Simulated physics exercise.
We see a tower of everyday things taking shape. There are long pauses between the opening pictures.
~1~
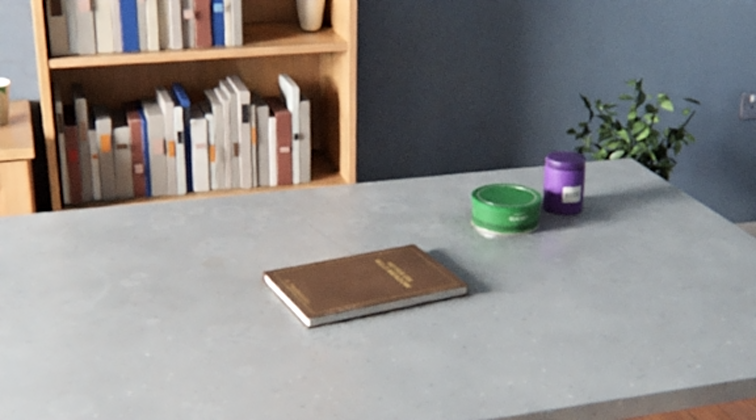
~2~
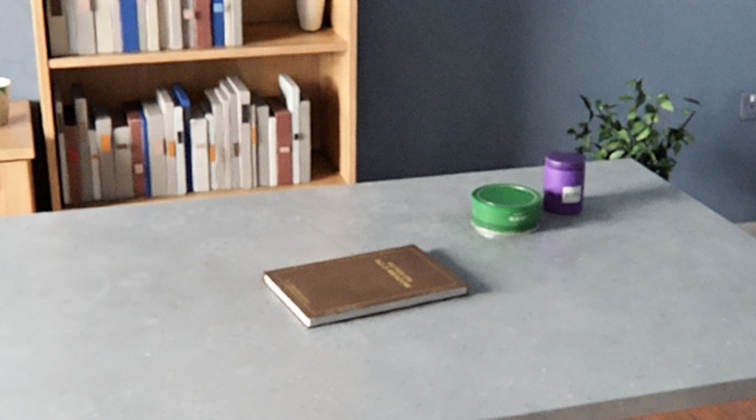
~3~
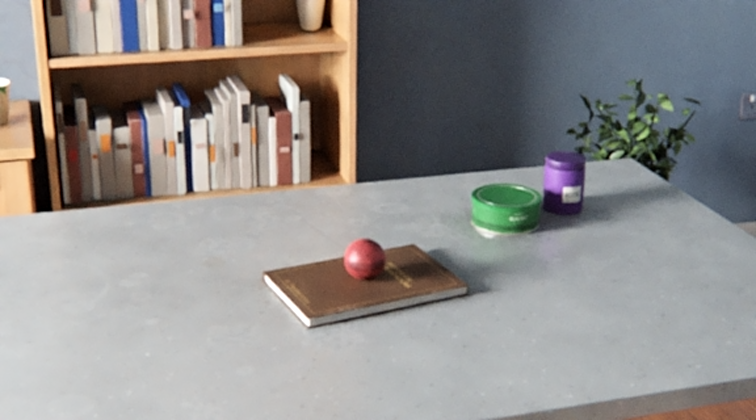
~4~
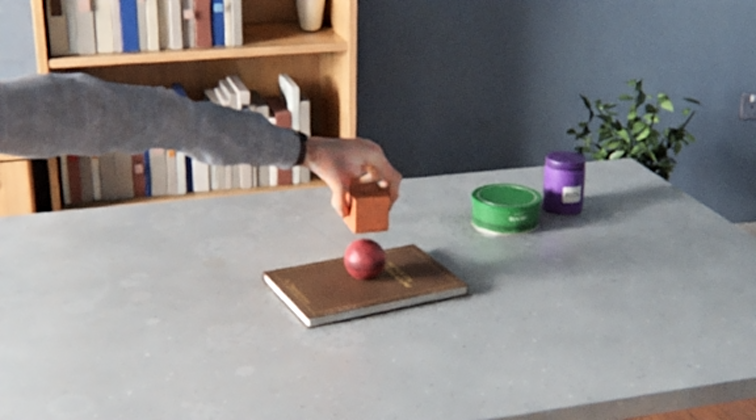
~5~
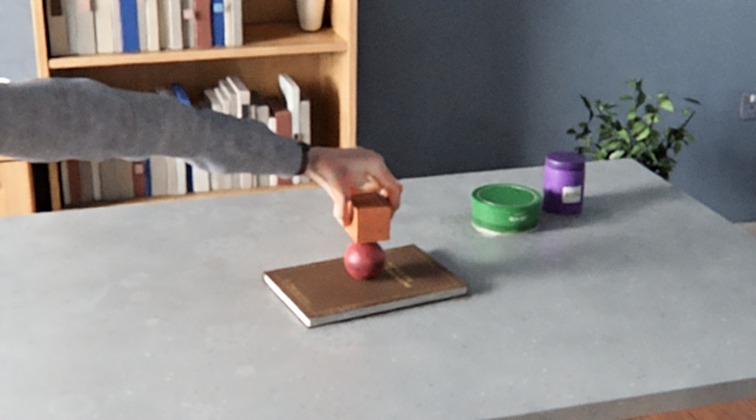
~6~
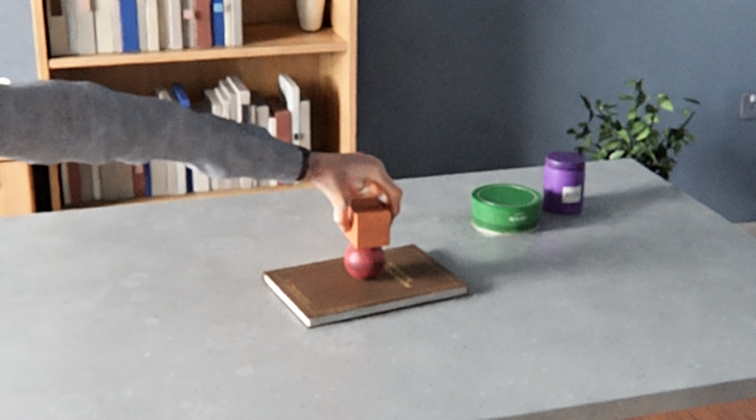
The footage shows a brown book lying on a gray table near a green tub and a purple container; a red ball appears on the book, then a hand lowers an orange block onto the ball, still gripping it.
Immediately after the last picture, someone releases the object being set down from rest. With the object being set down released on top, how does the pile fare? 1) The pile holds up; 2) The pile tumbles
The pile tumbles.
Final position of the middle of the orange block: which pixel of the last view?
It ends near (435, 255).
Then, 0.40 s on from there, orange block turned 28° from how it was put near (384, 224).
Then, 0.50 s on from there, orange block turned 64° from how it was put near (405, 237).
Then, 0.60 s on from there, orange block now fallen.
In the end, fallen, orange block; the other 4 unmoved. At the end, from the last picture's camera, orange block near (435, 254). The pile gives way.
